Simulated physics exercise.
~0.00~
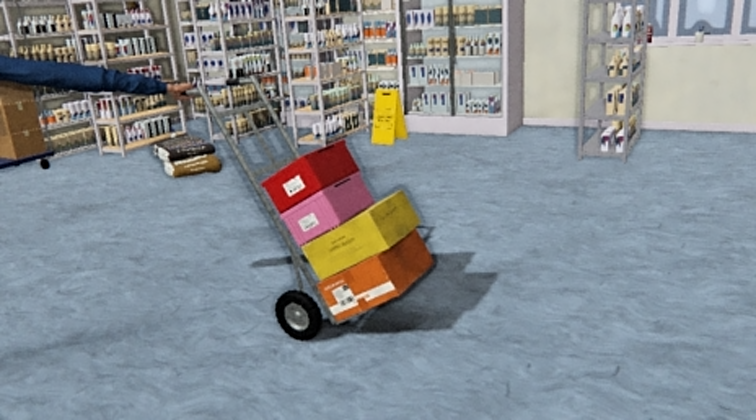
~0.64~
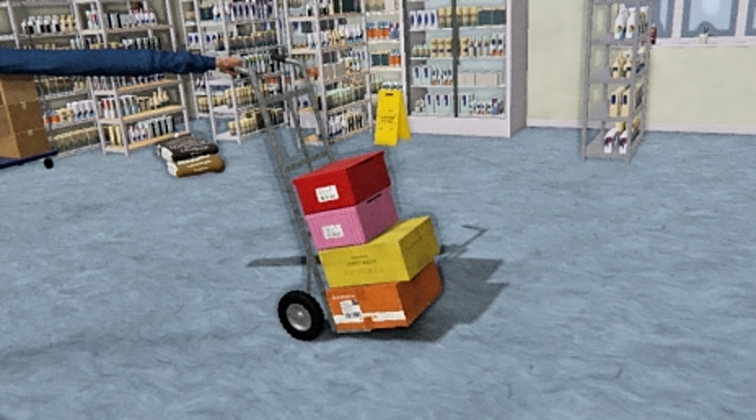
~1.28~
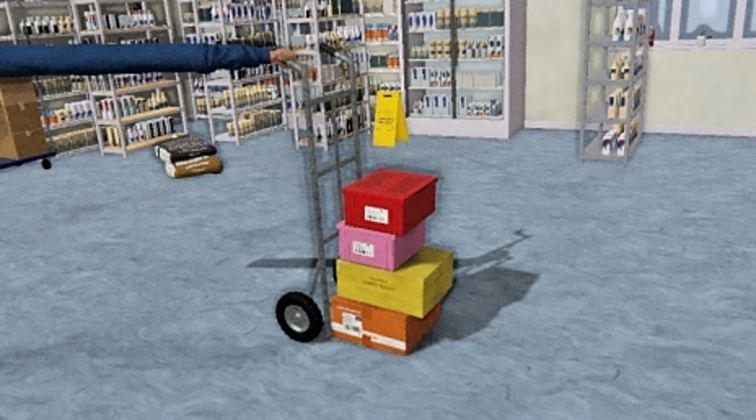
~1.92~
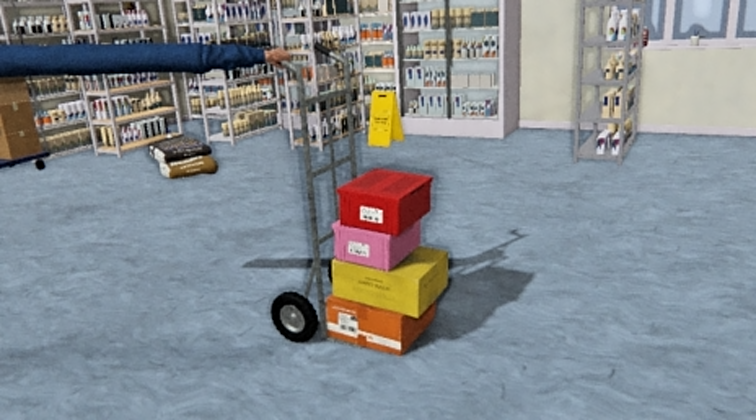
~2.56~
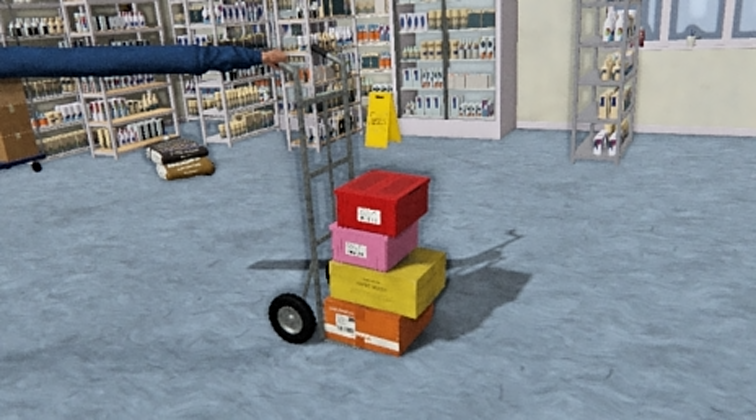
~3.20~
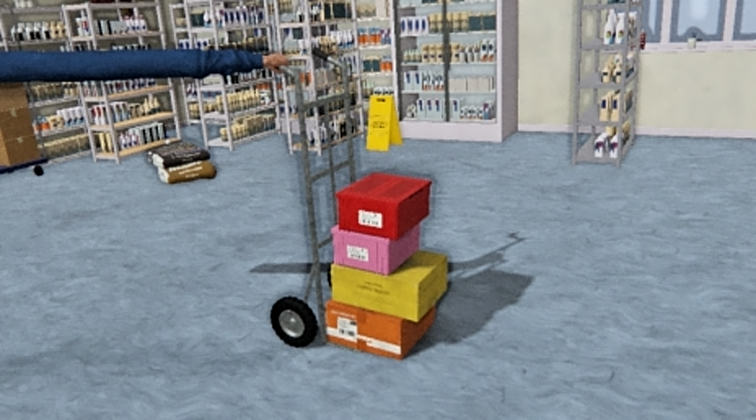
At first, a blue-sleeved arm reaching in from the left holds a sack truck tilted back in a shop lined with bottle-filled shelves. Four boxes are stacked on it, with orange at the bottom, then yellow, pink and red on top. The hand swings the handle up and to the right, and the truck pivots upright on its wheels as the boxes tilt level with it. The plate comes down flat, and the truck stops. The stack stays standing, the red box sitting slightly shifted on the pink one, while the hand keeps hold of the handle.
